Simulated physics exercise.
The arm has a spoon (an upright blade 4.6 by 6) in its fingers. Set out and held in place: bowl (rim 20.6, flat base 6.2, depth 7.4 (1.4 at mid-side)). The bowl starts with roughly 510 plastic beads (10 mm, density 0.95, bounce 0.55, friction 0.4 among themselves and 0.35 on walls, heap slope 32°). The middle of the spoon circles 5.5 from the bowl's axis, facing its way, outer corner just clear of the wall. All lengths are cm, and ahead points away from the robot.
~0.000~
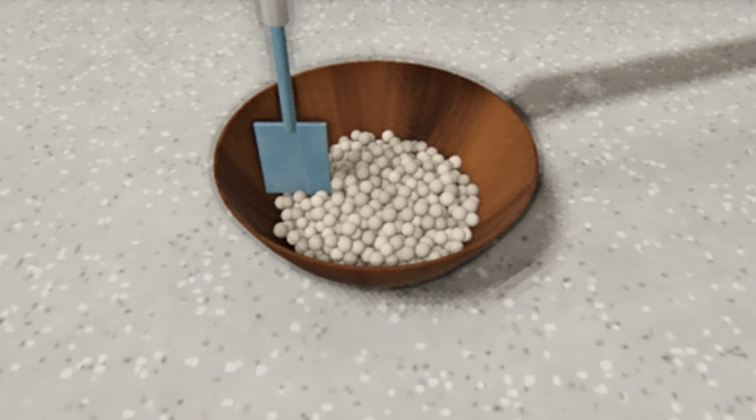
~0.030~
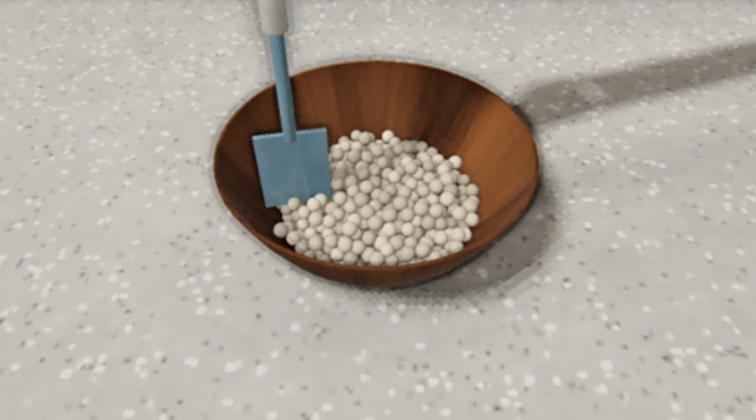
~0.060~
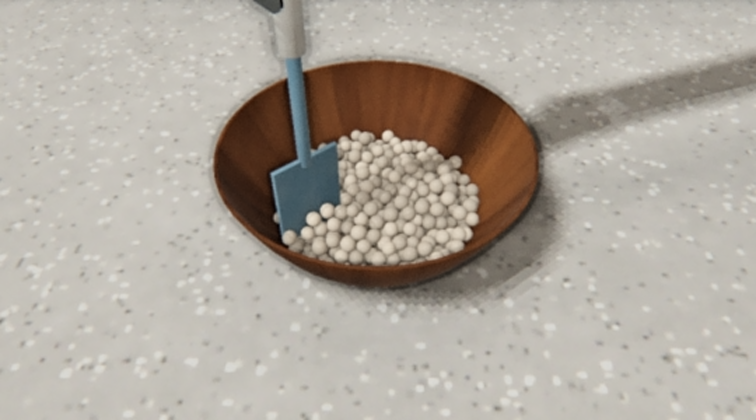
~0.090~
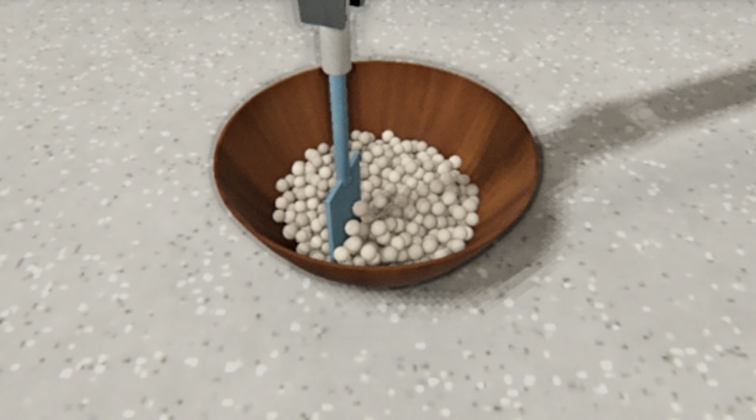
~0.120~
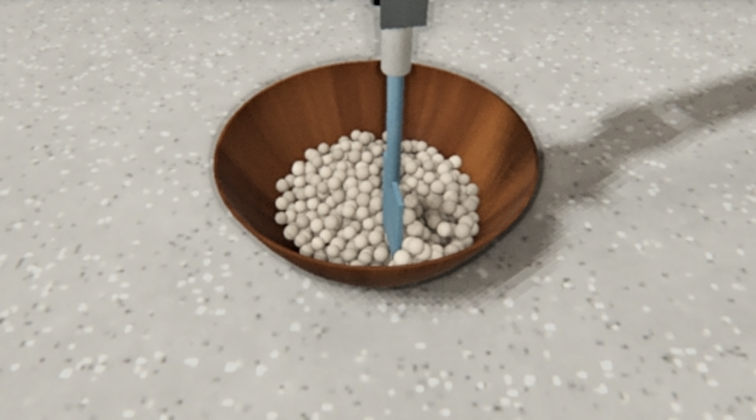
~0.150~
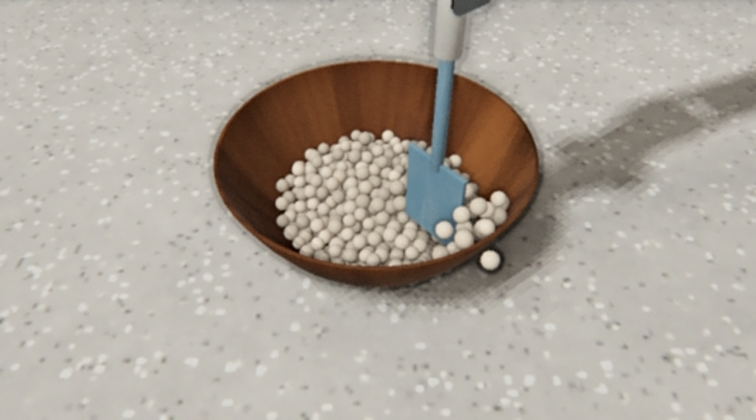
A blue spatula sweeps rightward through white beads in a wooden bowl, pushing some up the side.
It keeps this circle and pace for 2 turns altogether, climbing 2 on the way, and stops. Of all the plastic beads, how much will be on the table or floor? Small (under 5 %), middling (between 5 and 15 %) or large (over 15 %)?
On the table or floor the share is middling, between 5 and 15 %.
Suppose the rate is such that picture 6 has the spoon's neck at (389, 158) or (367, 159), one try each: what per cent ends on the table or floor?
About 0 and 0 per cent.
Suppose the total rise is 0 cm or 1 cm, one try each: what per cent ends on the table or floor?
Some 25 and 10 per cent.
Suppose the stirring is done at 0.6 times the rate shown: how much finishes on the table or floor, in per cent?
About 0 per cent.
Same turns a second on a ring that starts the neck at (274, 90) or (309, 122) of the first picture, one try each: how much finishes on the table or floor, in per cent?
About 0 and 15 per cent.
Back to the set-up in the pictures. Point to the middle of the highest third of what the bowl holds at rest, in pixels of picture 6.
At about (361, 190).
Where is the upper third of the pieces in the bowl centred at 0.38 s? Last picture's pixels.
Near (347, 180).
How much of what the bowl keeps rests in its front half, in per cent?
About 50 per cent.
By 0.38 s, 358° round, highest piece 10 above the table; 470 in the bowl, 25 on the table or floor, 16 in flight or on the tool.
By 0.60 s, 226° round, highest piece 5 above the table; 458 in the bowl, 52 on the table or floor, 1 in flight or on the tool.
By 0.91 s, 0° round, highest piece 4 above the table; 458 in the bowl, 53 on the table or floor.
By 1.61 s, 0° round, highest piece 4 above the table; 458 in the bowl, 53 on the table or floor.
Final count, 458 in the bowl, 53 on the table or floor. That is 10 % on the table or floor.
